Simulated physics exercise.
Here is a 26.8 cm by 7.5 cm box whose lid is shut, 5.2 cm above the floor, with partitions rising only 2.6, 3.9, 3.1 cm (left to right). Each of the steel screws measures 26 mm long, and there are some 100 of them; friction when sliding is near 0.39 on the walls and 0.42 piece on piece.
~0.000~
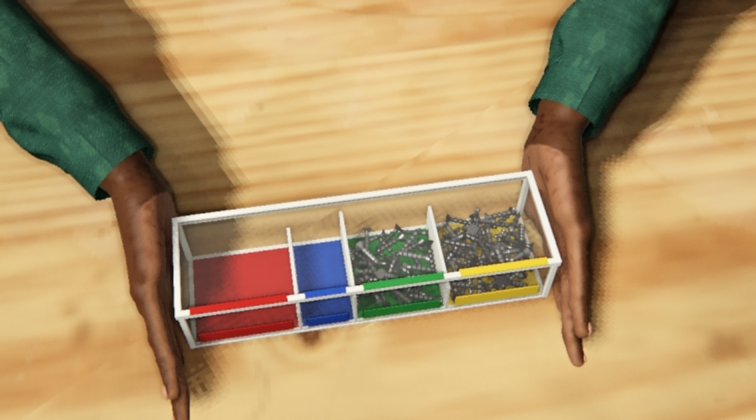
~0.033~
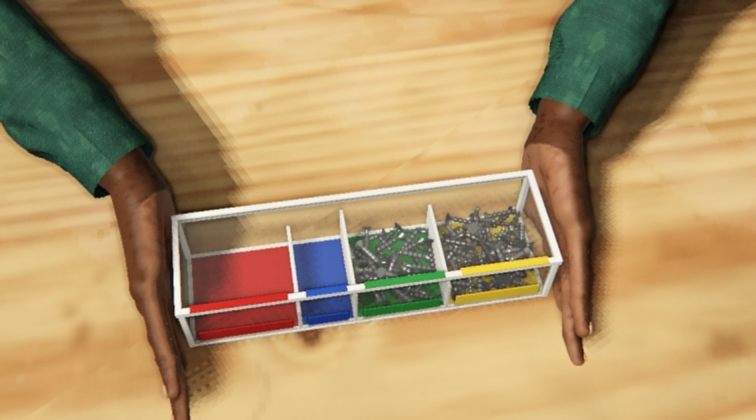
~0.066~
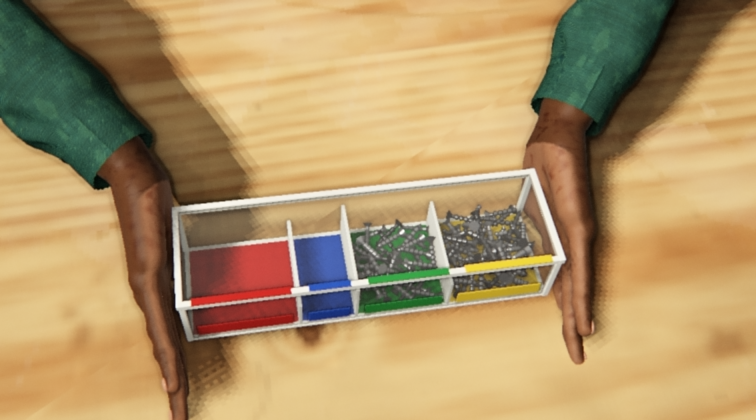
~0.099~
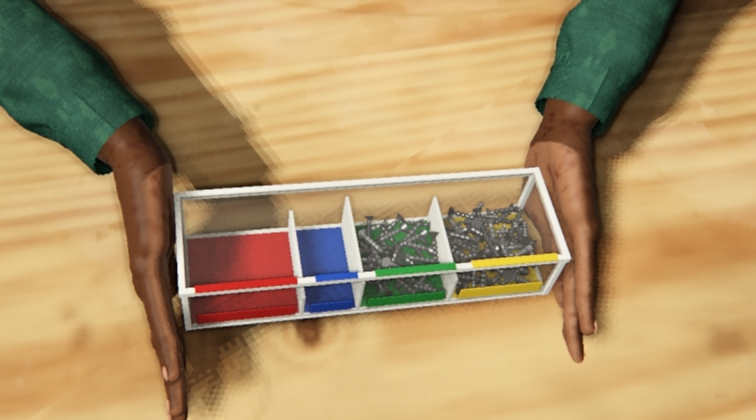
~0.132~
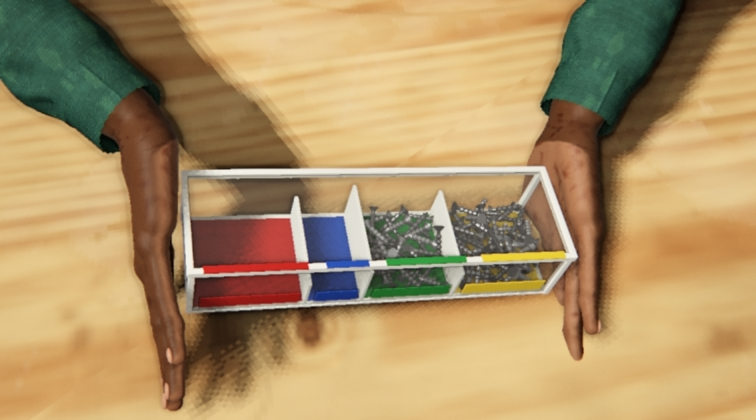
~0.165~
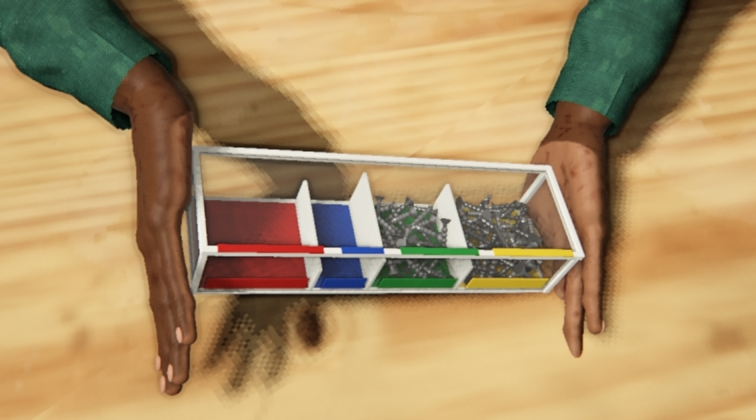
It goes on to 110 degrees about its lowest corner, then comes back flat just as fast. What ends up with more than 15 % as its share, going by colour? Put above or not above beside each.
Red: Not above; blue: Not above; green: Not above; yellow: Above.
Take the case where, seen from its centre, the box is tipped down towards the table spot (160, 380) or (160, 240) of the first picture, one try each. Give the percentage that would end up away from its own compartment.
The share comes to roughly 30 in a hundred, then roughly 25 in a hundred.
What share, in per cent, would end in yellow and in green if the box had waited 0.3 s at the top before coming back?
Final amounts, yellow 100% and green 0%.
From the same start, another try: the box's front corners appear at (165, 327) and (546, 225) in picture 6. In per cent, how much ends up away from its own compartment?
In that case about 30 percent.
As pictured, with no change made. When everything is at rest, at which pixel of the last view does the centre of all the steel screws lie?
About (499, 245).
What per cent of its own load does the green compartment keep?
Share retained: Approx. 0 %.
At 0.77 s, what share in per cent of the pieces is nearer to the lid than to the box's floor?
Some 70 per cent.
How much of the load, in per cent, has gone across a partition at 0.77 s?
20 %.
Then, at 0.77 s, tilt 110 degrees; green 20 %, yellow 80 %.
After 1.17 s, tilt 48 degrees; yellow 100 %.
After 1.65 s, tilt 0 degrees; yellow 100 %.
At rest (2.0 s), red 0 %, blue 0 %, green 0 %, yellow 100 %.
